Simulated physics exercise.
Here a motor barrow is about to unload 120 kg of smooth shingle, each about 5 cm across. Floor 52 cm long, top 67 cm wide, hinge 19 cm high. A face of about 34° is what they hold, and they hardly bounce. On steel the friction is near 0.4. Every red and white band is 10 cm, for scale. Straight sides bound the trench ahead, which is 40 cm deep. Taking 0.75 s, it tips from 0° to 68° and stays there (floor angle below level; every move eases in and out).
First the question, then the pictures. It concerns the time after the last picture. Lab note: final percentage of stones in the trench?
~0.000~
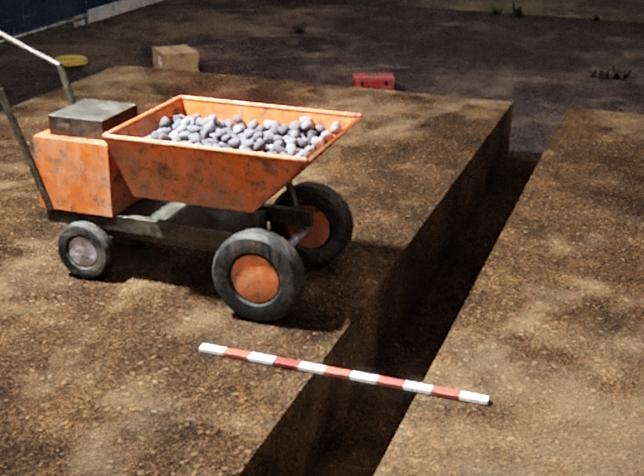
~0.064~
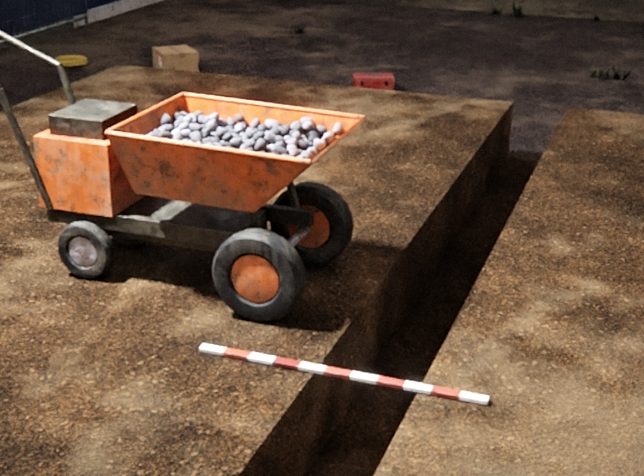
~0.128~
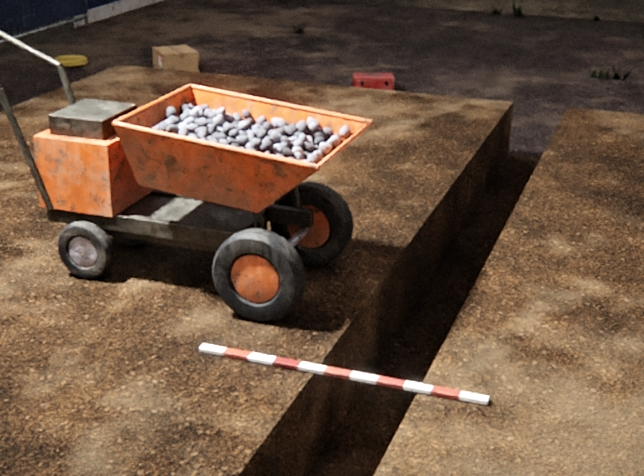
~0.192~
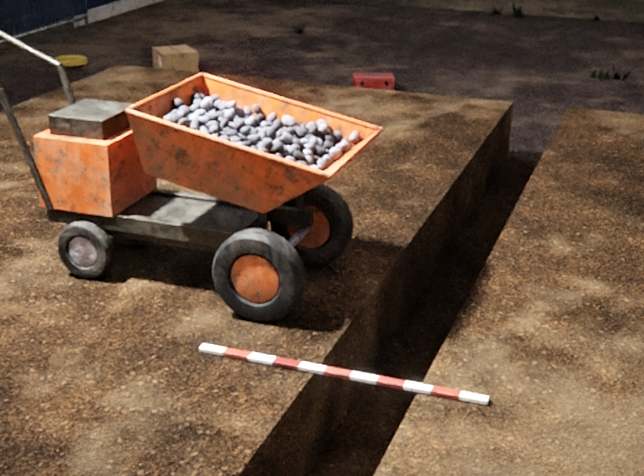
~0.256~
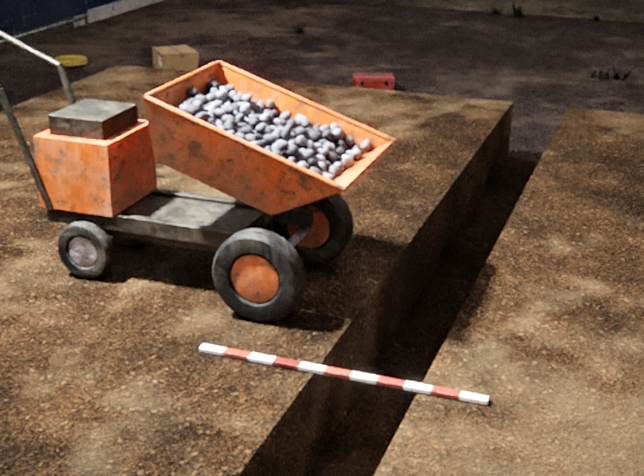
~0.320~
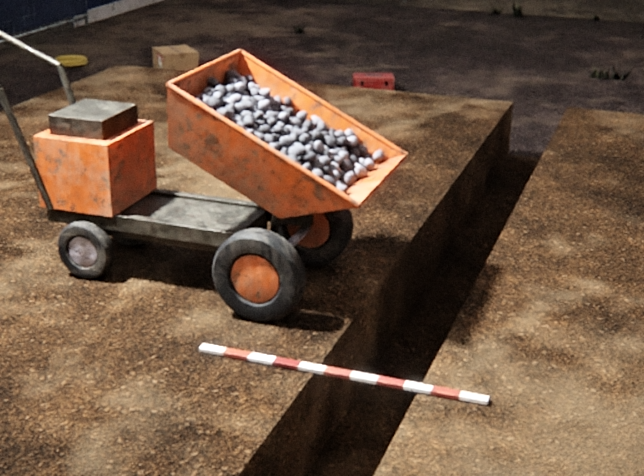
Approx. 38 %.
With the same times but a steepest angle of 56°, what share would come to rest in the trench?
Roughly 50%.
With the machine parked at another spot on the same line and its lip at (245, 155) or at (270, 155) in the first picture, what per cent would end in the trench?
Around 100% for the first place and 80% for the second.
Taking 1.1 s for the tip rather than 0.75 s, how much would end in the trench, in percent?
That works out at about 45 in a hundred.
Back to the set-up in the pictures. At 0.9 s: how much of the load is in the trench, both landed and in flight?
I'd say near 20 per cent at that time.
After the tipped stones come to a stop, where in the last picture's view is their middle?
I'd put it close to (493, 317).
After 0.6 s the floor is at 57°; 100 % in the skip; the foremost stones are at (401, 228).
After 0.9 s the floor is at 68°; 63 % in the skip, 19 % in the trench, 18 % past the trench; the foremost stones are at (500, 309).
After 1.2 s the floor is at 68°; 10 % in the skip, 31 % in the trench, 60 % past the trench; the foremost stones are past the picture's edge.
After 3.2 s the floor is at 68°; 0 % in the skip, 38 % in the trench, 62 % past the trench; the foremost stones are past the picture's edge.
